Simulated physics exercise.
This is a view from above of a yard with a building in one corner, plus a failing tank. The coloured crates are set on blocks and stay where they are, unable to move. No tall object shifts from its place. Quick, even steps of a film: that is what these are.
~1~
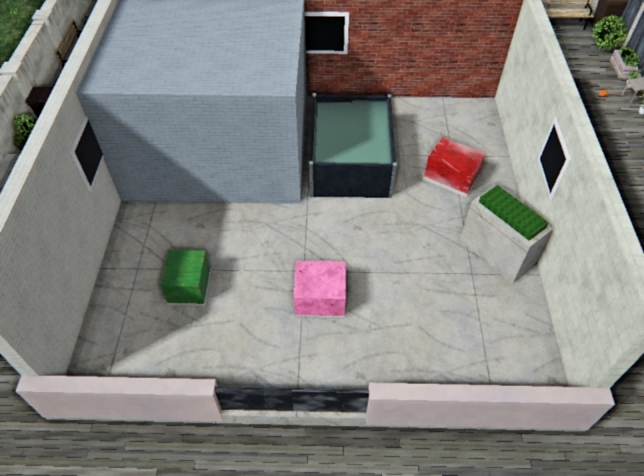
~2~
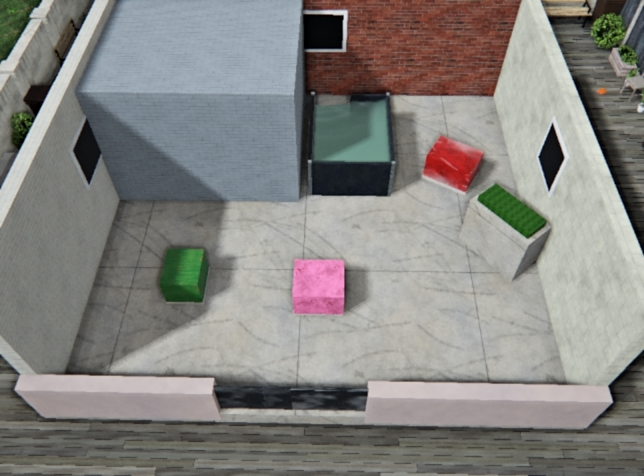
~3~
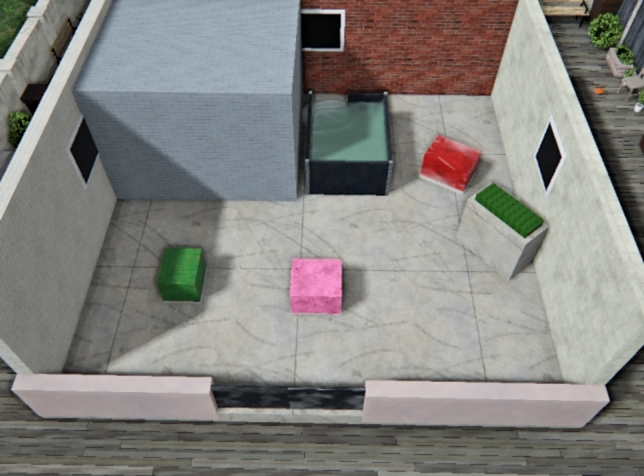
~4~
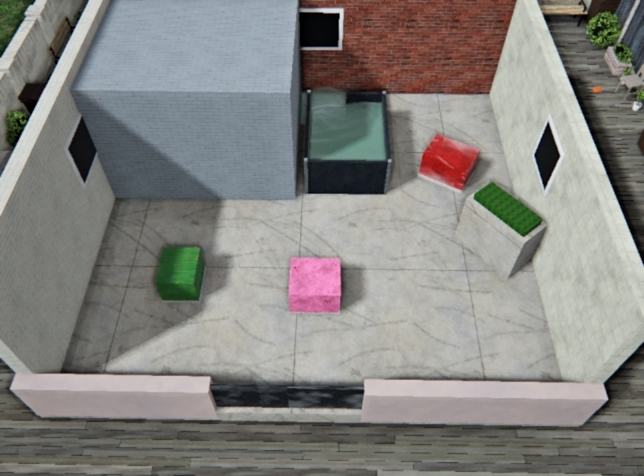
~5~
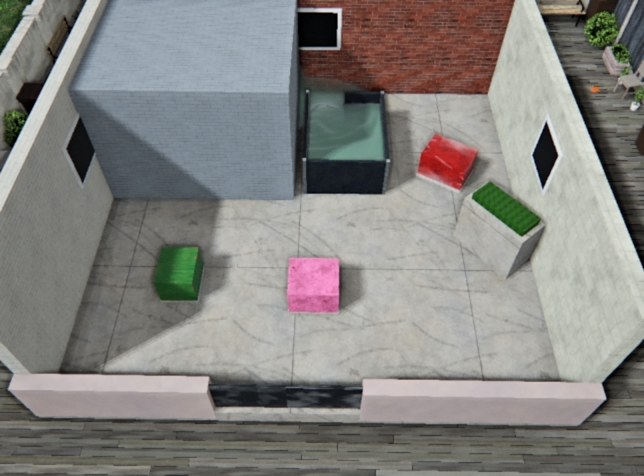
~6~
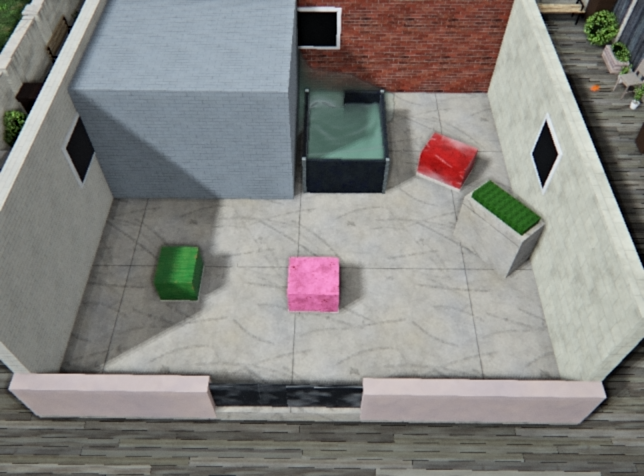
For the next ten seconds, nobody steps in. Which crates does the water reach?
The green crate is reached; the pink crate is reached; the red crate is reached.
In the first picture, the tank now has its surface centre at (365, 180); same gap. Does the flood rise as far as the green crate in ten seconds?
Result - green crate stays clear.
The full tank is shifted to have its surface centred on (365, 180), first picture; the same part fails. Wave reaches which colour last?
Last of all, it's the green crate.
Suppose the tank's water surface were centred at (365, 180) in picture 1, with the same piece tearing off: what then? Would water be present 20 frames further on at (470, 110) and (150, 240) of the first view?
In order: Inundated and bone-dry.
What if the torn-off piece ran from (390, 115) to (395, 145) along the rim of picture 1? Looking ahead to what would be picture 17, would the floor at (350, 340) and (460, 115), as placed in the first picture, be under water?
Going in the order you asked, the first is never reached and the second is drenched.
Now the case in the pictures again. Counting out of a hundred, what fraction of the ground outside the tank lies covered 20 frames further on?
Around 35 percent.
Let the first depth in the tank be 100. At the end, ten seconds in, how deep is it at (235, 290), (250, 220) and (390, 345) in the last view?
In order: About 4, 2 and 6 in a hundred.
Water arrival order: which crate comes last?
Easy - the green one.
A moment on, water covers 10 % of the floor; the green crate not reached, the pink crate not reached, the red crate not reached.
Next, water covers 20 % of the floor; the green crate not reached, the pink crate not reached, the red crate water round its plinth.
Then, water covers 35 % of the floor; the green crate not reached, the pink crate water round its plinth, the red crate water round its plinth.
Later, water covers 60 % of the floor; the green crate water round its plinth, the pink crate water round its plinth, the red crate water round its plinth.
In the end, water covers 85 % of the floor; the green crate was topped, the pink crate was topped, the red crate was topped.
